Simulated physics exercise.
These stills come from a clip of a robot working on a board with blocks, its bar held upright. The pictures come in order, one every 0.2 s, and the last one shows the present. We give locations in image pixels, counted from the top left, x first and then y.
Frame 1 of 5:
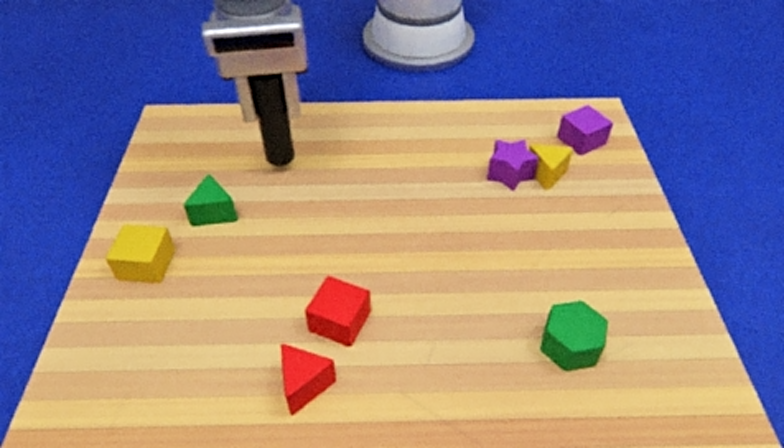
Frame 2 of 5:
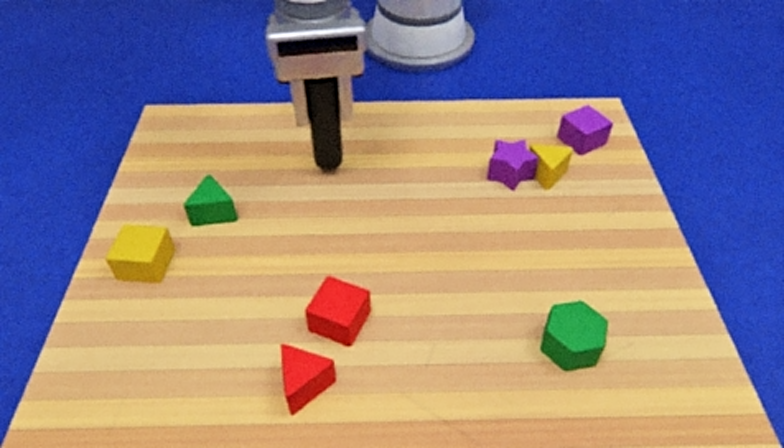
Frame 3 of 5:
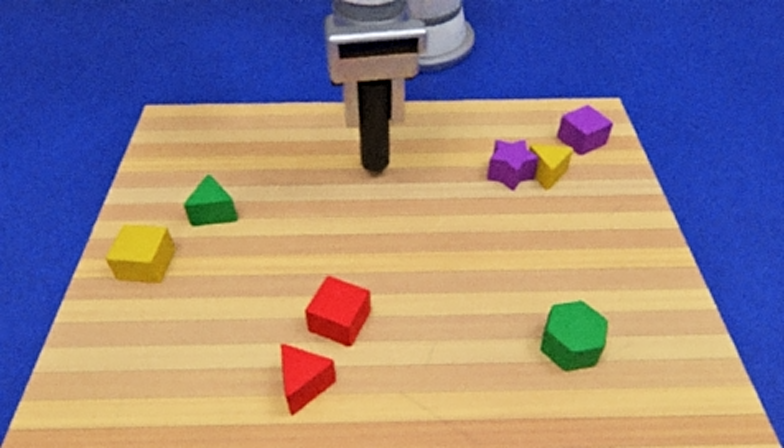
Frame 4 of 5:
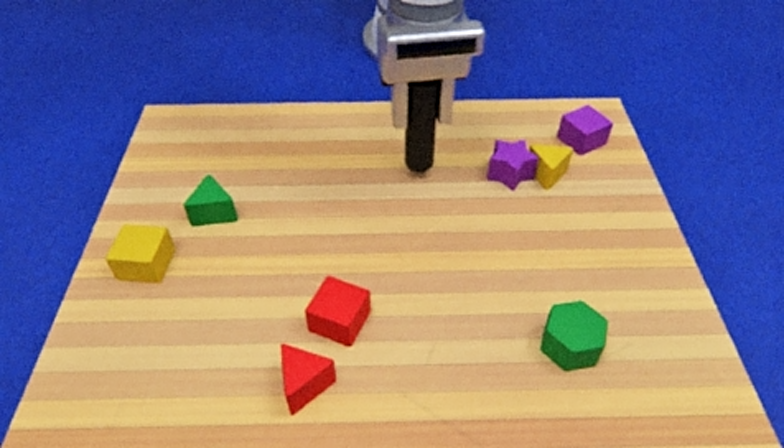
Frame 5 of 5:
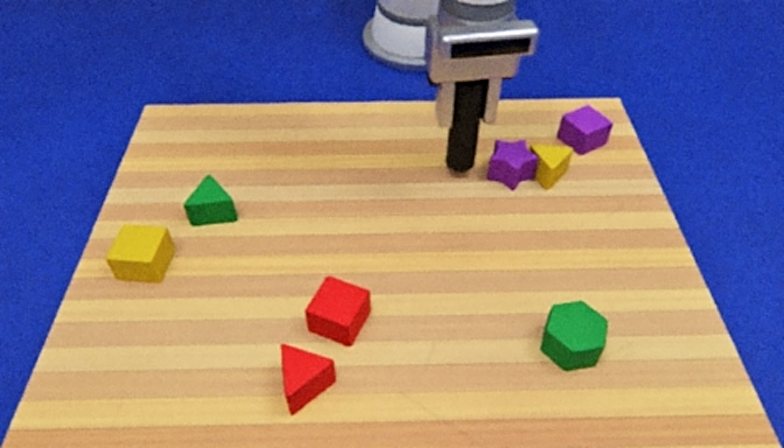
In the video, a robot arm with a black bar moves steadily to the right along the far side of a striped wooden board, nearing a purple star block, while the colored blocks on the board stay still.
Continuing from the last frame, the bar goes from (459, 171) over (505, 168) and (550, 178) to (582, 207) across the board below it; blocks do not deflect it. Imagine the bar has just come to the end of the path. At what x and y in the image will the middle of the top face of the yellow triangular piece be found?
Just about (645, 166).
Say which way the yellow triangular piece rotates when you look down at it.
From the top: Counterclockwise.
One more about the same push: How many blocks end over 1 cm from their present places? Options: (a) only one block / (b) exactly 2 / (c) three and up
It's b.
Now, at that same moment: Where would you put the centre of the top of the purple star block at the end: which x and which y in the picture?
Put as a pixel place, it's (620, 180).
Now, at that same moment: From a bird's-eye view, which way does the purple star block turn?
Overhead view: Anti-clockwise.
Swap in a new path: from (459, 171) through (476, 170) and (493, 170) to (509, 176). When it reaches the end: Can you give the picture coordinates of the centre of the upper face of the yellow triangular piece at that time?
Its top middle will sit at (581, 157).
What follows on the original path. One third of the way, bar at (508, 159); purple star block at (542, 154); yellow triangular piece at (578, 156).
Two thirds of the way, bar at (553, 170); purple star block at (589, 164); yellow triangular piece at (625, 164).
At the end, bar at (585, 199); purple star block at (620, 180), turned 30° anticlockwise; yellow triangular piece at (645, 166), turned 25° anticlockwise; purple square block not moved.
